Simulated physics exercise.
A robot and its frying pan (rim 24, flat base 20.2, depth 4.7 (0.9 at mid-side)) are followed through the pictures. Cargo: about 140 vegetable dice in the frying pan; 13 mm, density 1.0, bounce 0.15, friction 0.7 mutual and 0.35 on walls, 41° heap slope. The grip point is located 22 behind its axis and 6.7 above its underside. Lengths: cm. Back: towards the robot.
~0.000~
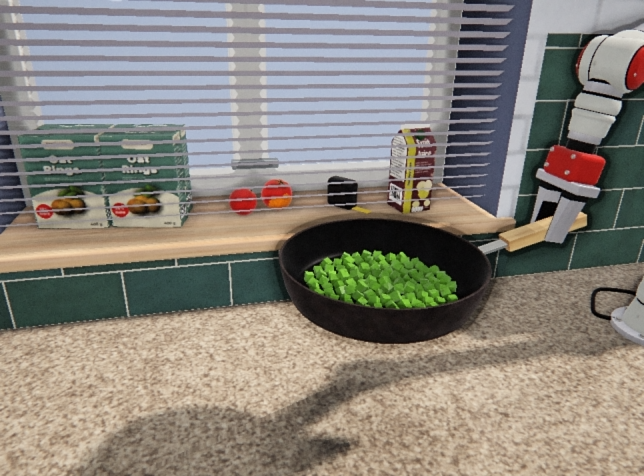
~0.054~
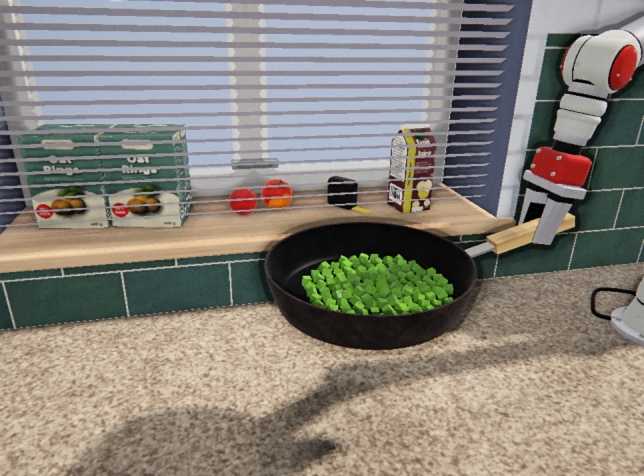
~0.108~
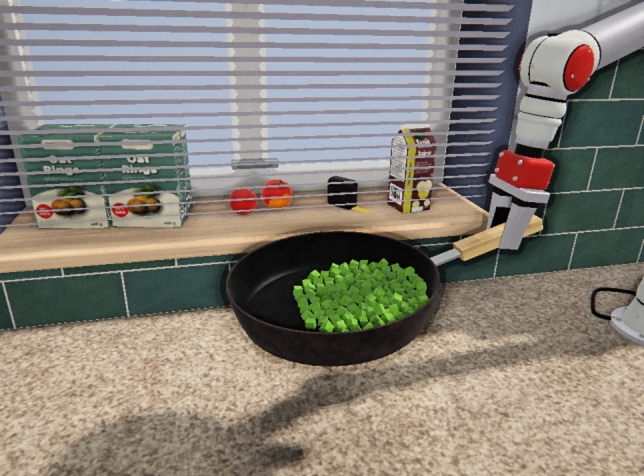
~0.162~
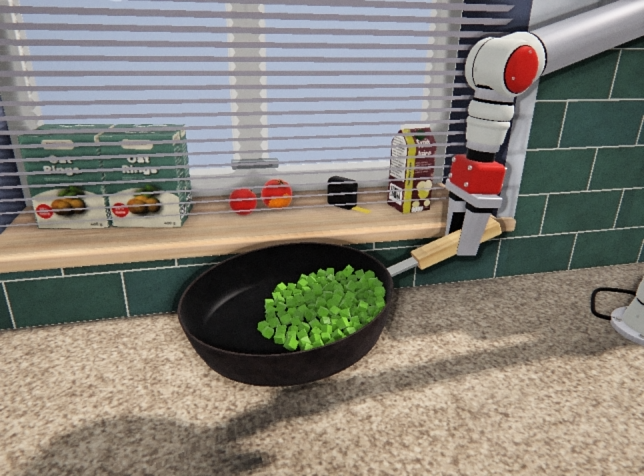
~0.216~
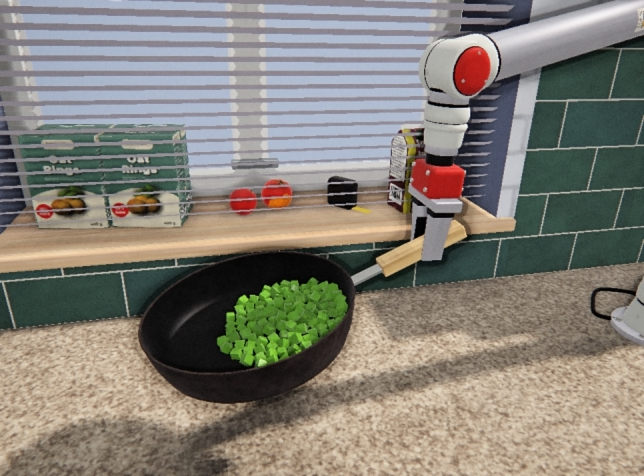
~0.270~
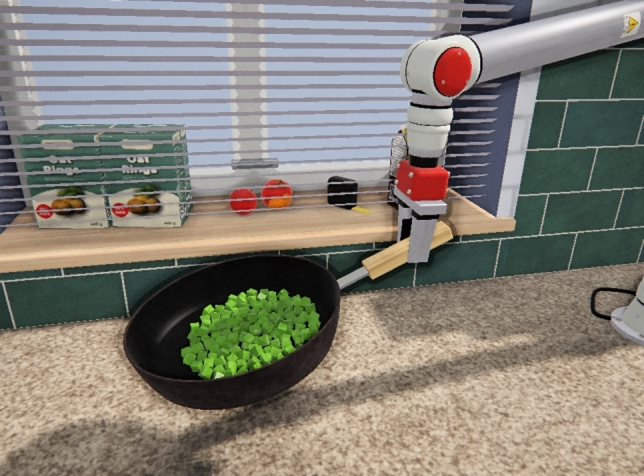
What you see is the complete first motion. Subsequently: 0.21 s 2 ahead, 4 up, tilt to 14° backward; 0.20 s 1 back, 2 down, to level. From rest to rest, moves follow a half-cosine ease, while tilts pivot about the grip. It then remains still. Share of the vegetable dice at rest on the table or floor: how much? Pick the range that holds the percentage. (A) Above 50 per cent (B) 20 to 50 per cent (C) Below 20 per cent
Below 20 per cent.
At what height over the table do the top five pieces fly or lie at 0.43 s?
Around 33 cm above the table.
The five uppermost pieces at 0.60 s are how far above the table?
Around 34 cm, I reckon.
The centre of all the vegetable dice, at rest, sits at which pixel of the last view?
Centre at rest: About (163, 300).
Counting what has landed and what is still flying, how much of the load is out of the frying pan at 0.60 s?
About 0 % up to now.
After 0.43 s, tilted 11° backward, highest piece 33 above the table; 136 in the frying pan.
After 0.60 s, tilted 5° backward, highest piece 34 above the table; 136 in the frying pan.
After 0.88 s, level, highest piece 29 above the table; 136 in the frying pan.
After 1.93 s, level, highest piece 29 above the table; 136 in the frying pan.
In the end, 136 in the frying pan. That is 0 % on the table or floor.
